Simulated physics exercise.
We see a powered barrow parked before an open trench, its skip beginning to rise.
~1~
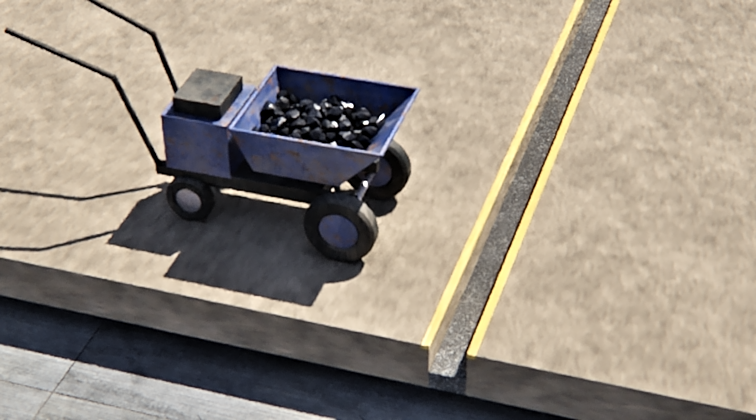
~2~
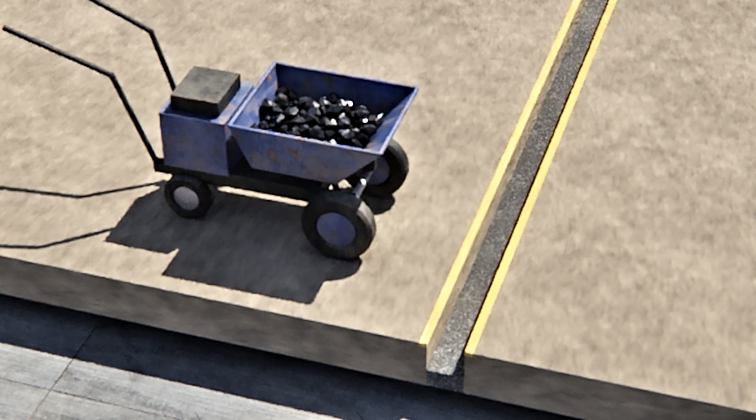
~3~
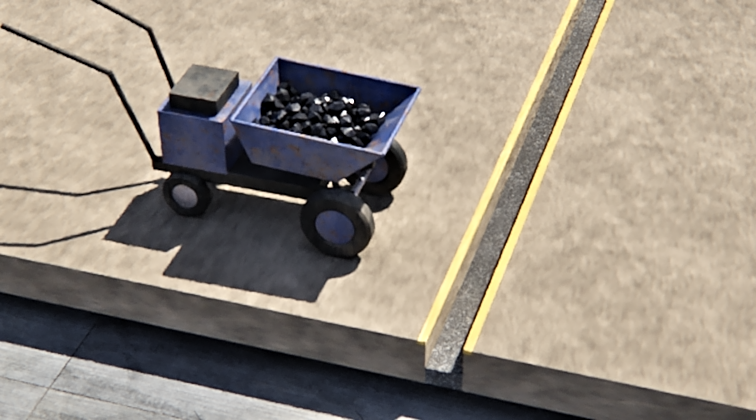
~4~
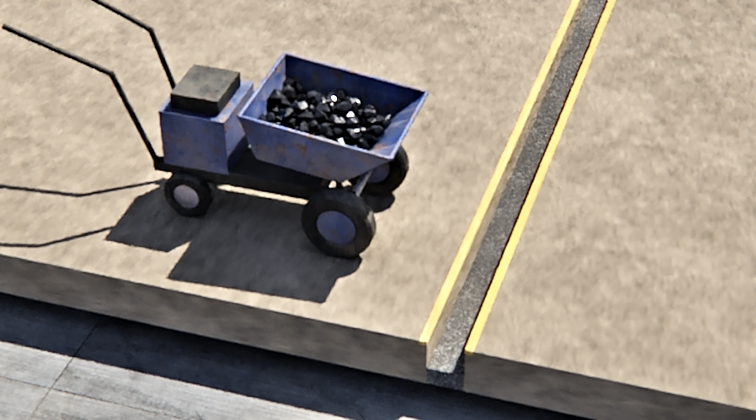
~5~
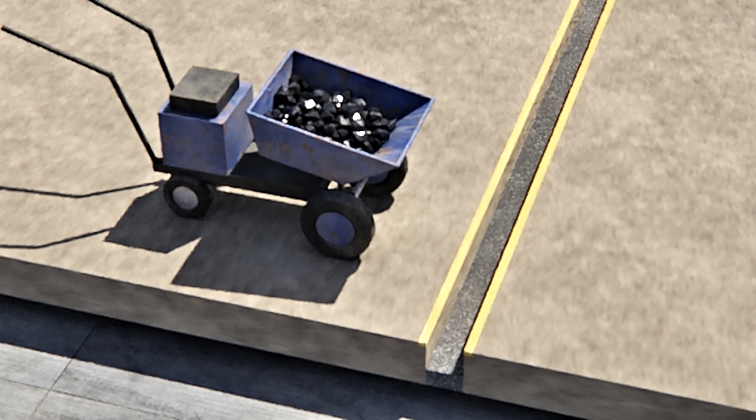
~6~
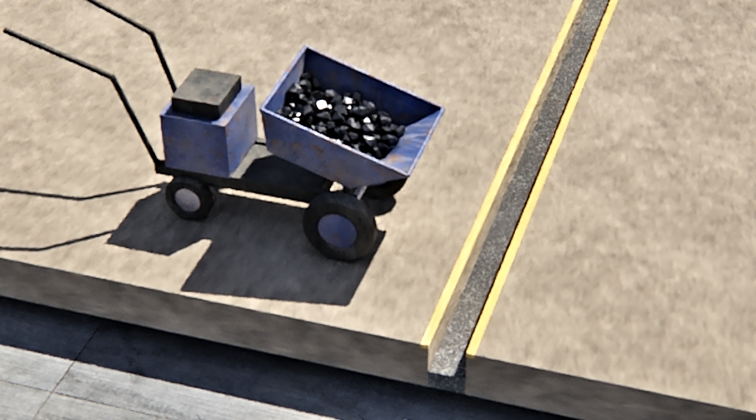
The clip opens on a blue powered barrow with black handles, its skip level and loaded with dark lumps of coal, parked left of a narrow, yellow-edged trench. The skip begins to tilt toward the right, barely at first, then rises away from the body to a clear slant, while the wheels stay in place.
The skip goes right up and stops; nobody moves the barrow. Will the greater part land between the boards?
The trench ends with more than half of it.
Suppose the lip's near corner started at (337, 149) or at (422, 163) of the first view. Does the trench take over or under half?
The first try: Under half. The second: Less than half.
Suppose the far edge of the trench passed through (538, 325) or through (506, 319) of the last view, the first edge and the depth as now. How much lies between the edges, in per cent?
Near 90 % and 80 %.
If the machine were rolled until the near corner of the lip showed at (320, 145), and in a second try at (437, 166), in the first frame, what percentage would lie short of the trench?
First some 50, then 0 per cent.
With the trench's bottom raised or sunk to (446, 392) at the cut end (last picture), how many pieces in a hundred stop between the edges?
Some 80 per cent.
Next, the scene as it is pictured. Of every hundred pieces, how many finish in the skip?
Near 20 %.
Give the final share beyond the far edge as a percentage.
It comes to 5 per cent or so.
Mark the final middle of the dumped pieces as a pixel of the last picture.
Close to (490, 256).
Shortly afterwards, skip tipped steeply; the whole lot in the skip.
Next, skip tipped right over; near two thirds in the skip; a little short of the trench; near a quarter in or heaped over the trench.
Some moments later, skip tipped right over; near a quarter in the skip; a little short of the trench; near two thirds in or heaped over the trench; a little beyond it.
In the end, skip tipped right over; near a quarter in the skip; a little short of the trench; near two thirds in or heaped over the trench; a little beyond it.
